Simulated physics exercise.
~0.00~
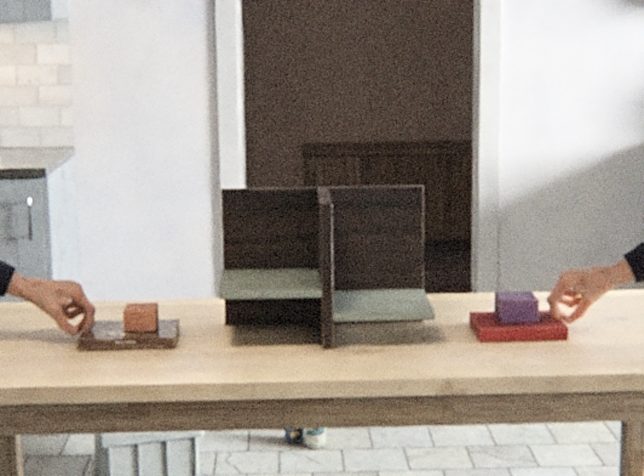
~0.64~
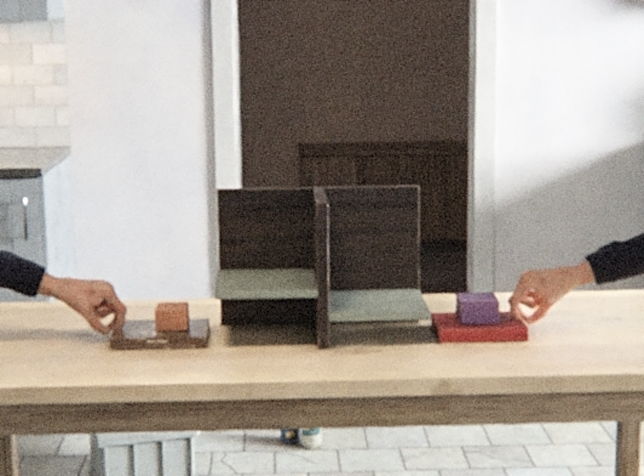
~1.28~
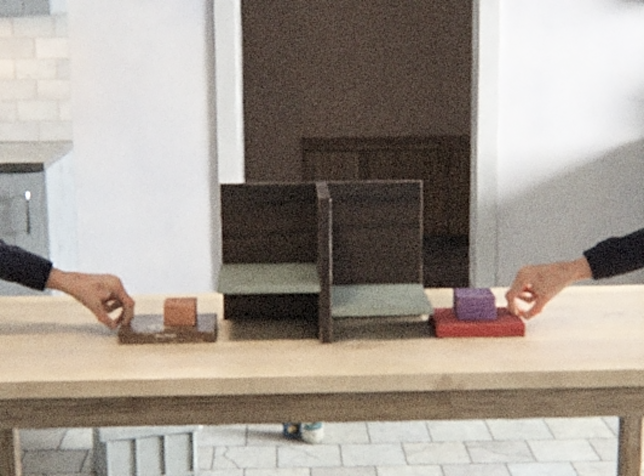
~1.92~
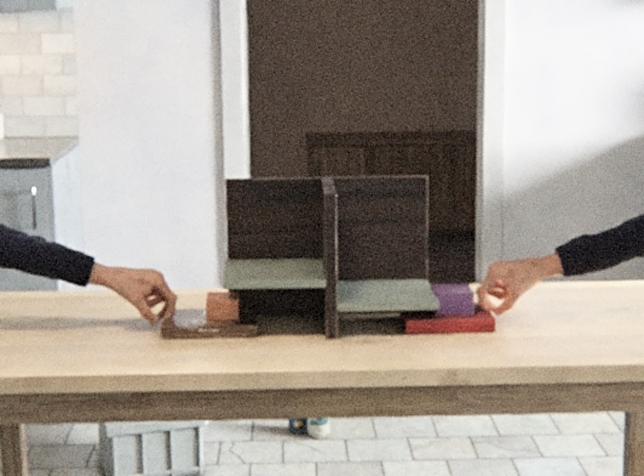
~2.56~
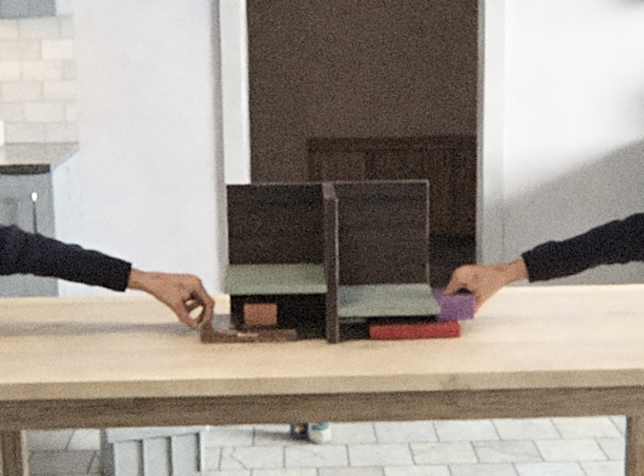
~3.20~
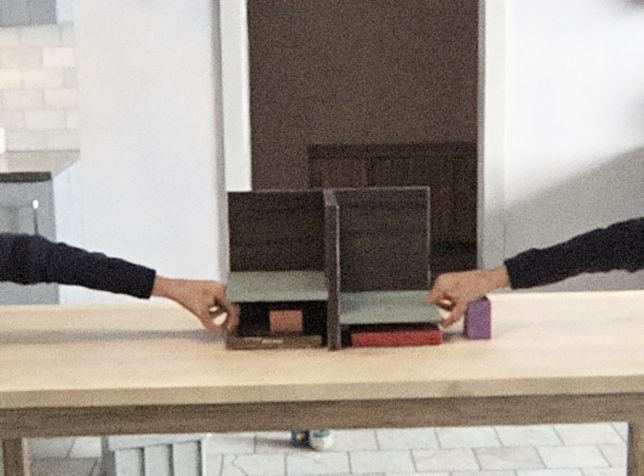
Two hands slide loaded trays inward along a pale wooden table, seen from the front by a slightly swaying camera, with a dark doorway behind. An orange block rides a brown packet from the left, while a purple block rides a red board from the right, toward a dark central rack with a green shelf on each side. The orange block passes beneath the left shelf. On the right, the purple block meets the lower shelf's edge, is pushed back on the board and tips. Finally, the orange block sits under its shelf, while the purple one stands turned on its end outside.
